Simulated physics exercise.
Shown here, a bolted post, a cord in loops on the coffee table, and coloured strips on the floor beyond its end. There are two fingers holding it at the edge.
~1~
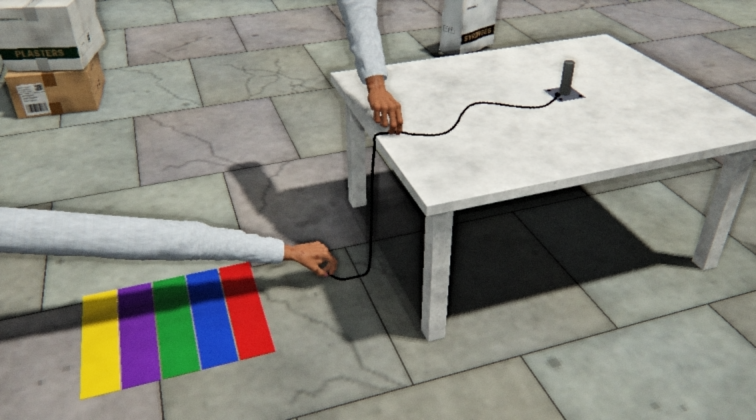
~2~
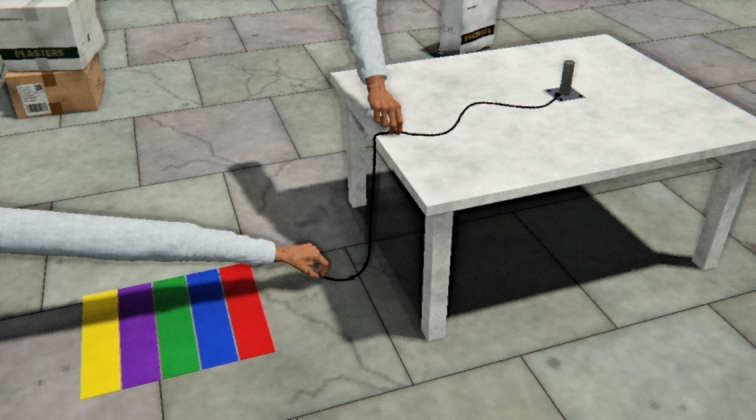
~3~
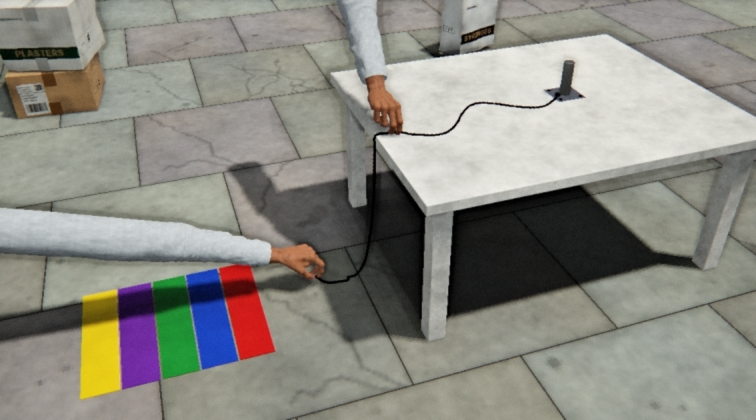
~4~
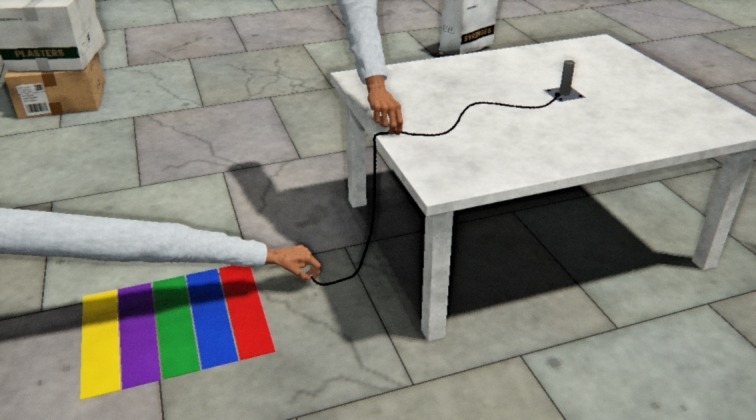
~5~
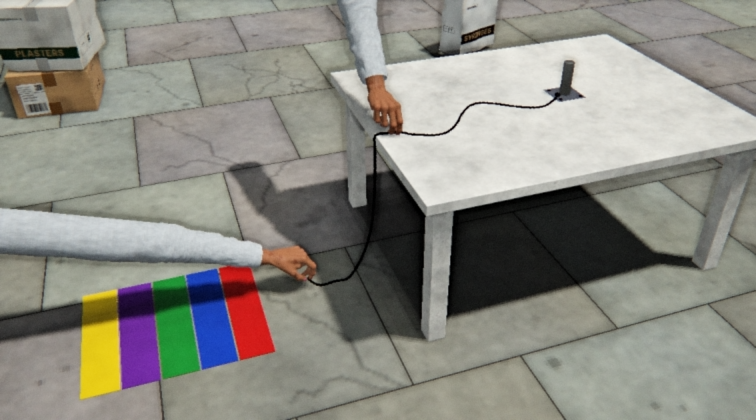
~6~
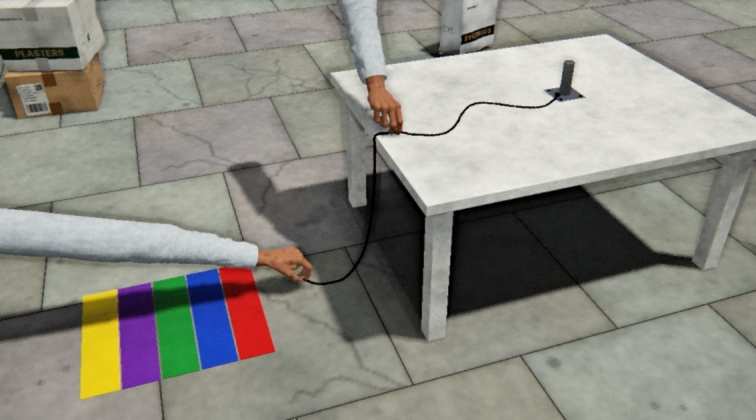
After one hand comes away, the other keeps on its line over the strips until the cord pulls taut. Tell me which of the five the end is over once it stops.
It is over the green strip.
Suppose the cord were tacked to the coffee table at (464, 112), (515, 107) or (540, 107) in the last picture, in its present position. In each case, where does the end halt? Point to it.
Taking them in turn, I'd expect around (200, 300), (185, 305) and finally (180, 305).
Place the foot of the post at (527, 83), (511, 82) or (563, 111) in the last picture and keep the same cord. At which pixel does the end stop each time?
Try by try: (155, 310), (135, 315) and (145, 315).
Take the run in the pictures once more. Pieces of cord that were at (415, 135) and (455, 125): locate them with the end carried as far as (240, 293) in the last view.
(376, 137) and (422, 125).
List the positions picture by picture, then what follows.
In the first frame, end (328, 273); red (253, 337); blue (217, 346); green (179, 355); purple (140, 364); yellow (100, 374).
In the second frame, end (320, 275); cord through (544, 106) (475, 104) (443, 134) (375, 143) (372, 206) (365, 266).
In the third frame, end (316, 276).
In the fourth frame, end (311, 277); cord through (544, 106) (475, 104) (443, 134) (375, 143) (374, 206) (360, 266).
In the fifth frame, end (307, 278).
In the sixth frame, end (303, 279); cord through (544, 106) (475, 104) (443, 134) (375, 143) (373, 206) (355, 266).
Soon after, end near (240, 293); over red.
After that, end near (200, 302); over blue.
At the stop, end near (175, 307); over green. It halts on the green strip.
